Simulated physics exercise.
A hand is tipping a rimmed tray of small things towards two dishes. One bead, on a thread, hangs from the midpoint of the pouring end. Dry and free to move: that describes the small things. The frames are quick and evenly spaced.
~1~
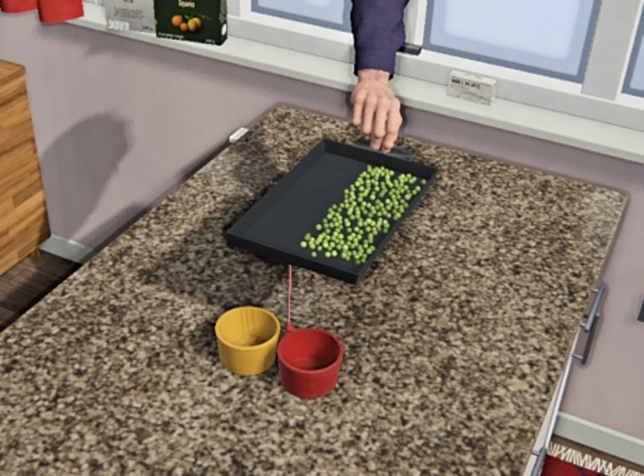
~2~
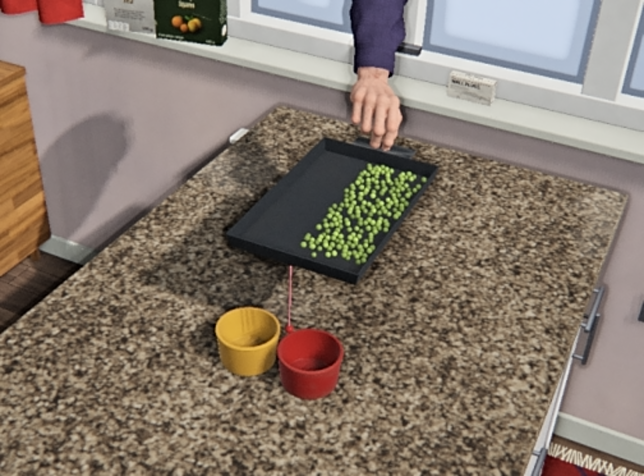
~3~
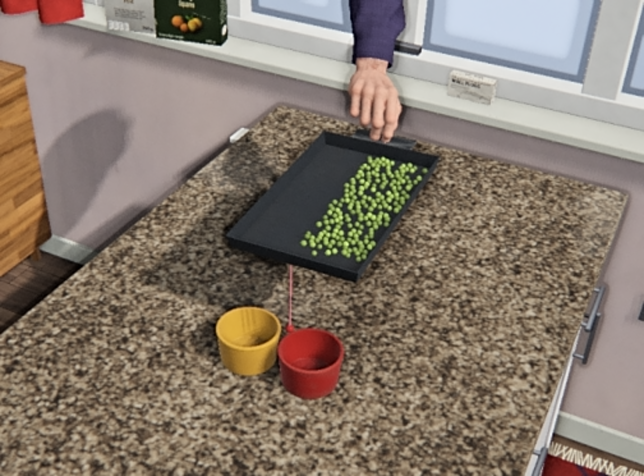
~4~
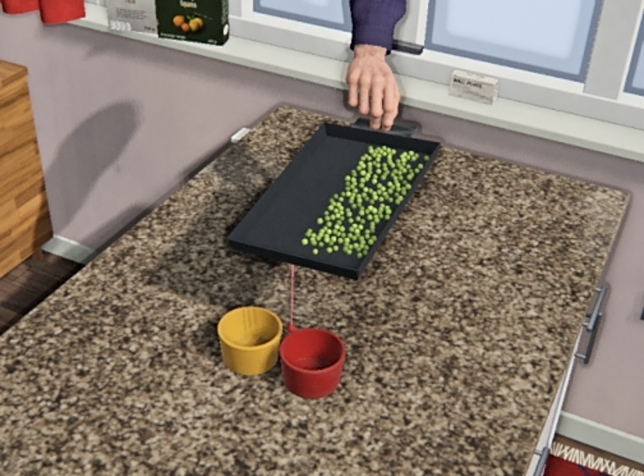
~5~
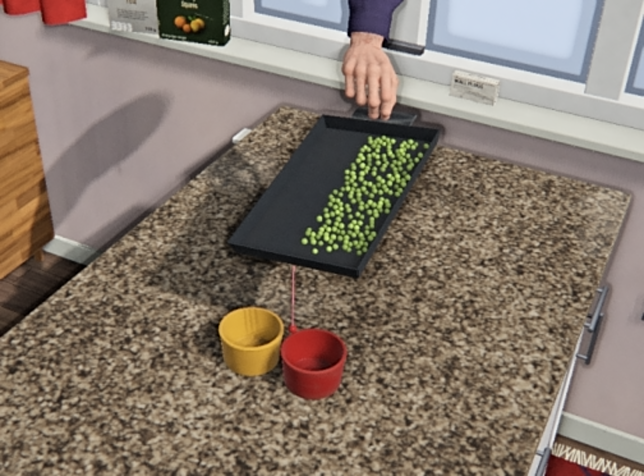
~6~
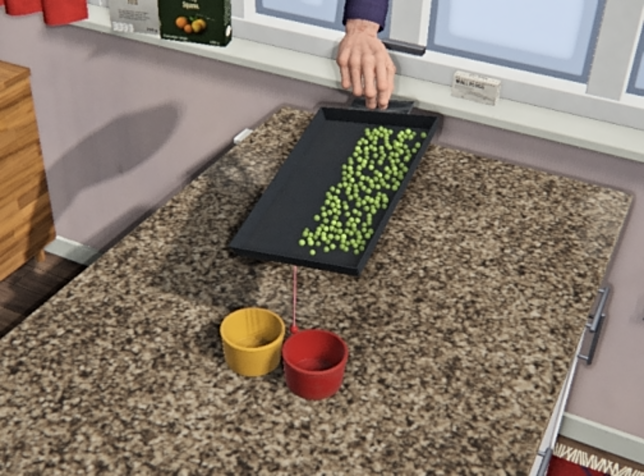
A hand holds the far end of a dark rimmed tray of small green peas above a speckled countertop, the tray barely moving at first. The hand then raises that end gradually, steepening the tray towards a yellow dish and a red dish, while its near left corner dips slightly.
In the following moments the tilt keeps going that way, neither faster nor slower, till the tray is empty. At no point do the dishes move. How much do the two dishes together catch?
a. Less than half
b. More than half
(b) More than half.
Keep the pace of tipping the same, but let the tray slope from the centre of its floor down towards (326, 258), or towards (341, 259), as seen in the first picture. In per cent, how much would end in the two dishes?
Shares, approx.: 20 %, then 10 %.
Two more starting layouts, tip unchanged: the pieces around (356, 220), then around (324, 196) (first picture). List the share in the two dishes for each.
You'd get near 70 percent first and near 70 percent after that.
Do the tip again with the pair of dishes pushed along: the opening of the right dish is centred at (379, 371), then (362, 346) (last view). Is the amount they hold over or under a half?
Well, the minor share the first time and the minor share the second time.
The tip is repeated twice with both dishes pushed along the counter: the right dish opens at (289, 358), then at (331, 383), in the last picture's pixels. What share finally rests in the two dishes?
First position: Some 50 %; second position: Some 0 %.
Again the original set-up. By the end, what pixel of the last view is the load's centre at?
Centre at rest: Close to (240, 354).
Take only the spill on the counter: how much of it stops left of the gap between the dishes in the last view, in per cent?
Share on the left: Near 100 %.
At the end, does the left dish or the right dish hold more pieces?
More ends up in the dish to the left.
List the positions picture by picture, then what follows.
In the first picture, corners of the pouring end near (231, 231) and (356, 271), level; middle of the load near (365, 212), dried peas; left dish near (232, 357); right dish near (295, 381); bead on its thread near (289, 328).
In the second picture, corners of the pouring end near (231, 233) and (356, 271), level; middle of the load near (365, 211).
In the third picture, corners of the pouring end near (231, 234) and (356, 270), tipped barely, lowest at the left corner; middle of the load near (366, 206).
In the fourth picture, corners of the pouring end near (232, 237) and (356, 267), tipped a little, lowest at the left corner; middle of the load near (367, 199).
In the fifth picture, corners of the pouring end near (233, 241) and (356, 266), tipped a little, lowest at the left corner; middle of the load near (366, 193).
In the sixth picture, corners of the pouring end near (234, 244) and (355, 265), tipped clearly, lowest at the left corner; middle of the load near (363, 188), near a quarter on the move; left dish near (237, 358); right dish near (300, 382).
Shortly afterwards, tray tipped steeply; near two thirds on the tray; only a few in the left dish; a little outside both; near a quarter in the air.
Next, tray tipped past a quarter turn; near a third on the tray; near a quarter in the left dish; near a quarter outside both; a little in the air.
Some moments later, tray tipped past a quarter turn; near two thirds in the left dish; near a third outside both.
In the end, tray tipped past a quarter turn; none at all in the right dish; near two thirds in the left dish; near a third outside both.
